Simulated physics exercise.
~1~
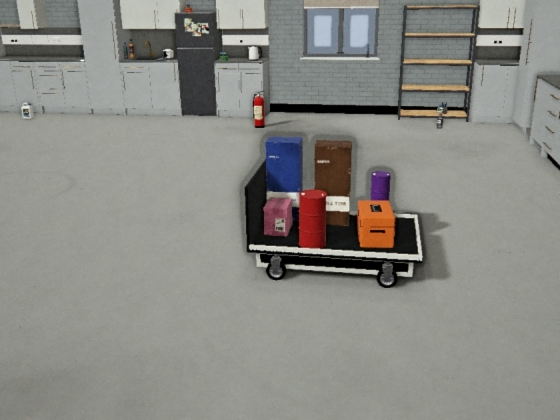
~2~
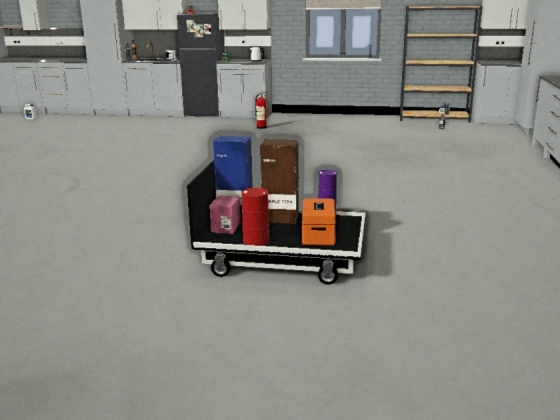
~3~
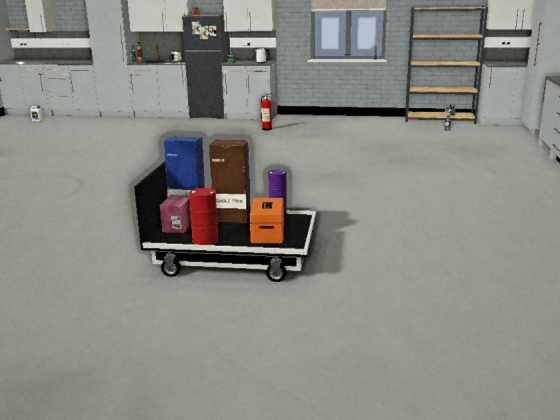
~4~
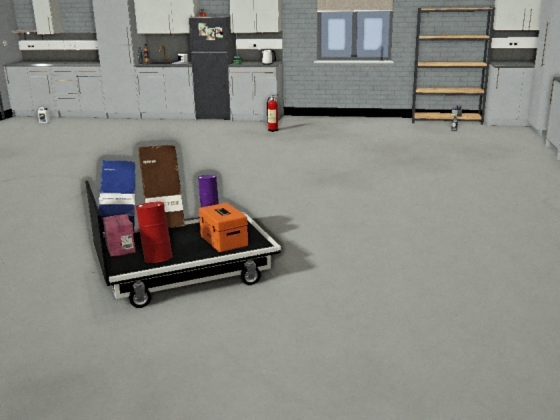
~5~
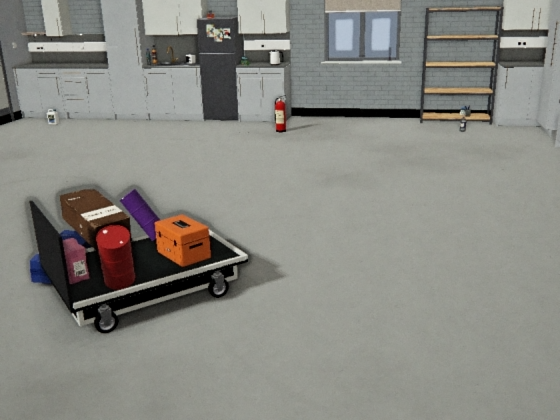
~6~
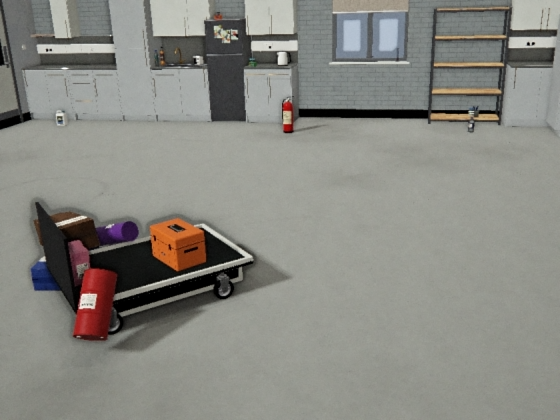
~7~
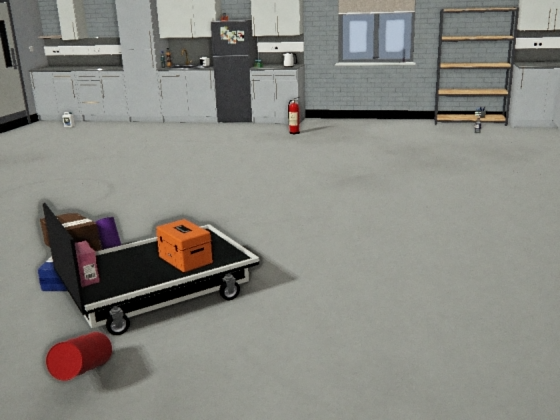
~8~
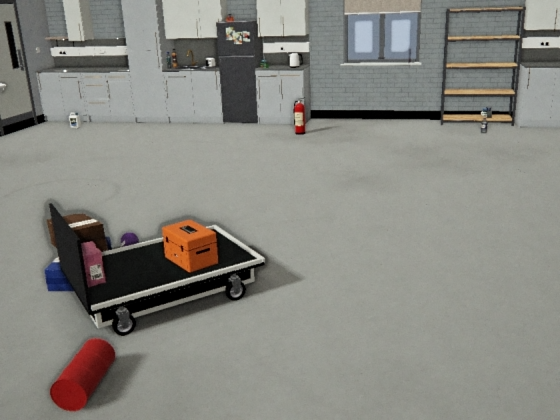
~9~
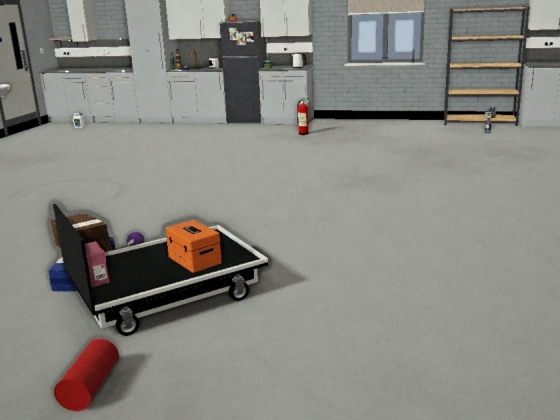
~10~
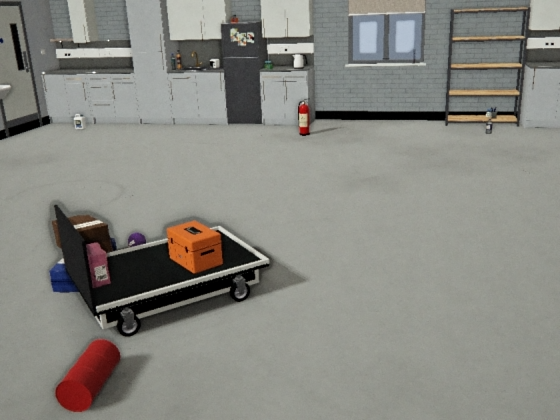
Robot cart turning and stopping, spilling blue and brown boxes, purple and red canisters, while orange toolbox and pink parcel stay aboard.
